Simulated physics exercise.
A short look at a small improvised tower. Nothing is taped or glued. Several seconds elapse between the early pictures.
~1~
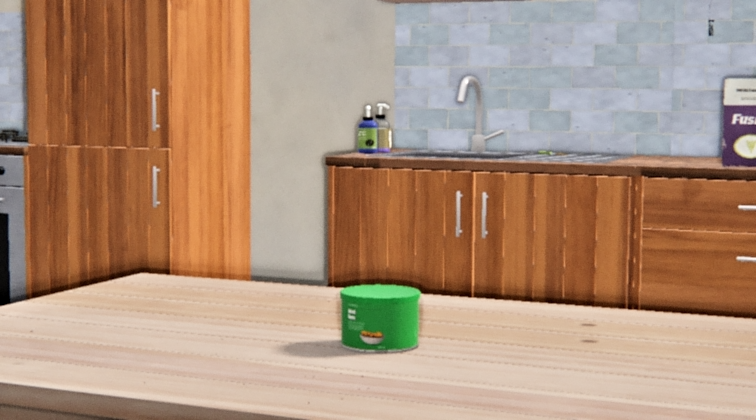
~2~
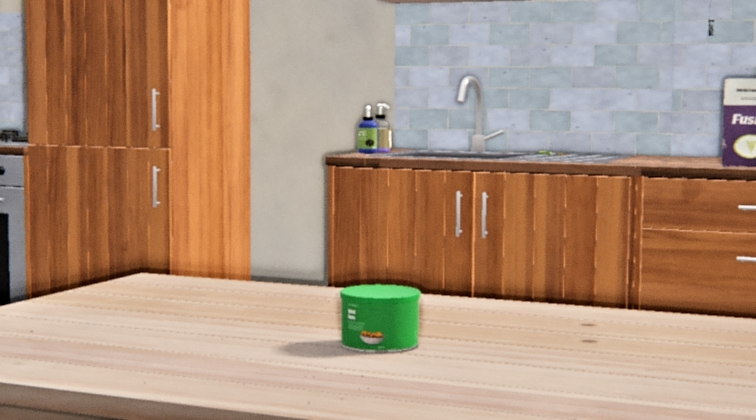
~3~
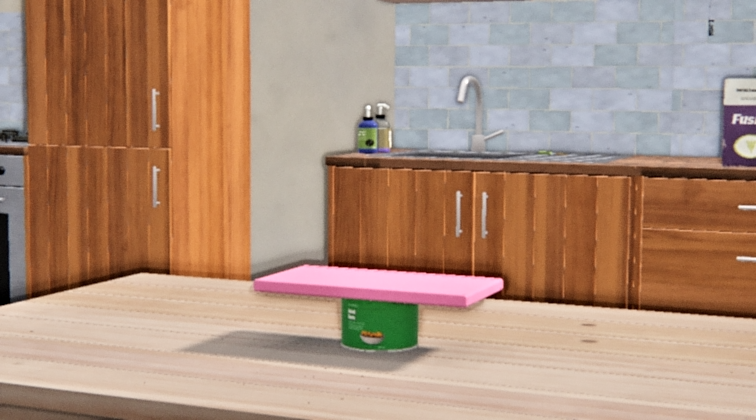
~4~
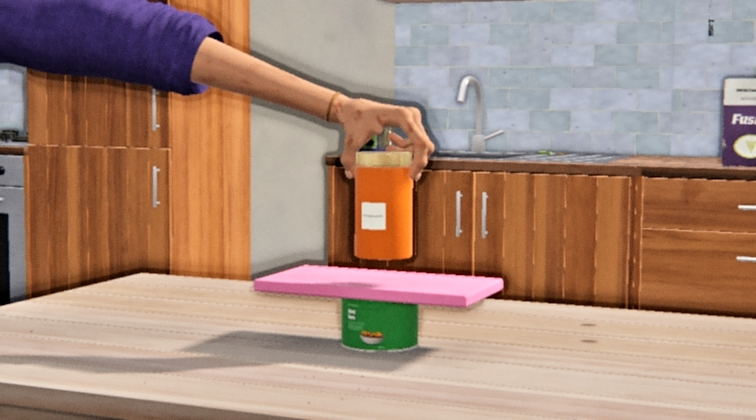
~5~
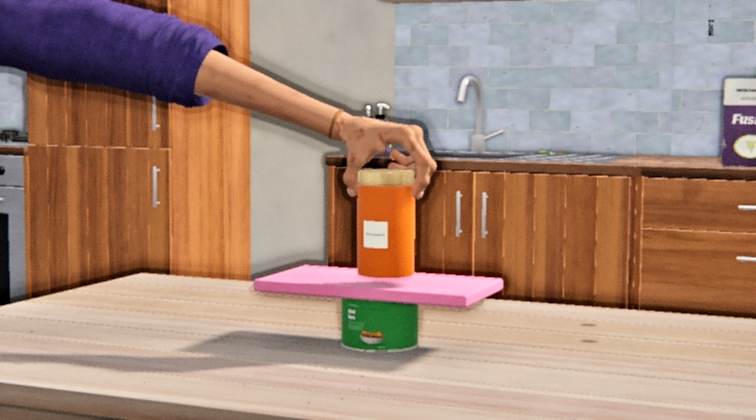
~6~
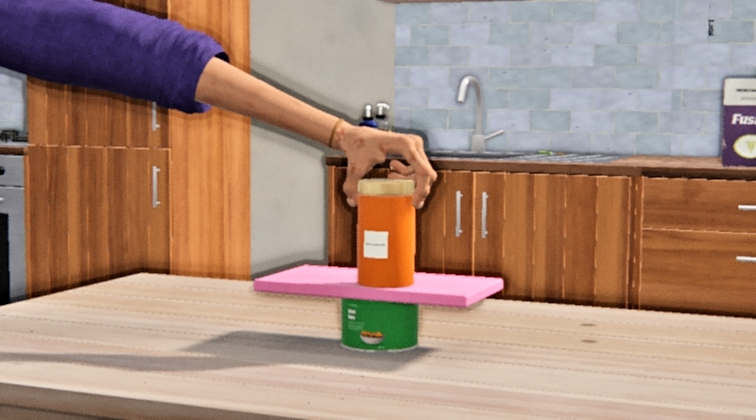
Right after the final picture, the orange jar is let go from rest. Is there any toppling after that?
No. Most likely it remains standing.
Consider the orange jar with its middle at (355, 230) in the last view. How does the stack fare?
The stack then stays standing.
Then, 0.20 s past the last view, nothing moves.
Then, 0.40 s past the last view, orange jar resting near (386, 233).
Finally, all 3 still in place. Final places as the last picture's camera would see them, orange jar near (386, 233). The stack holds.
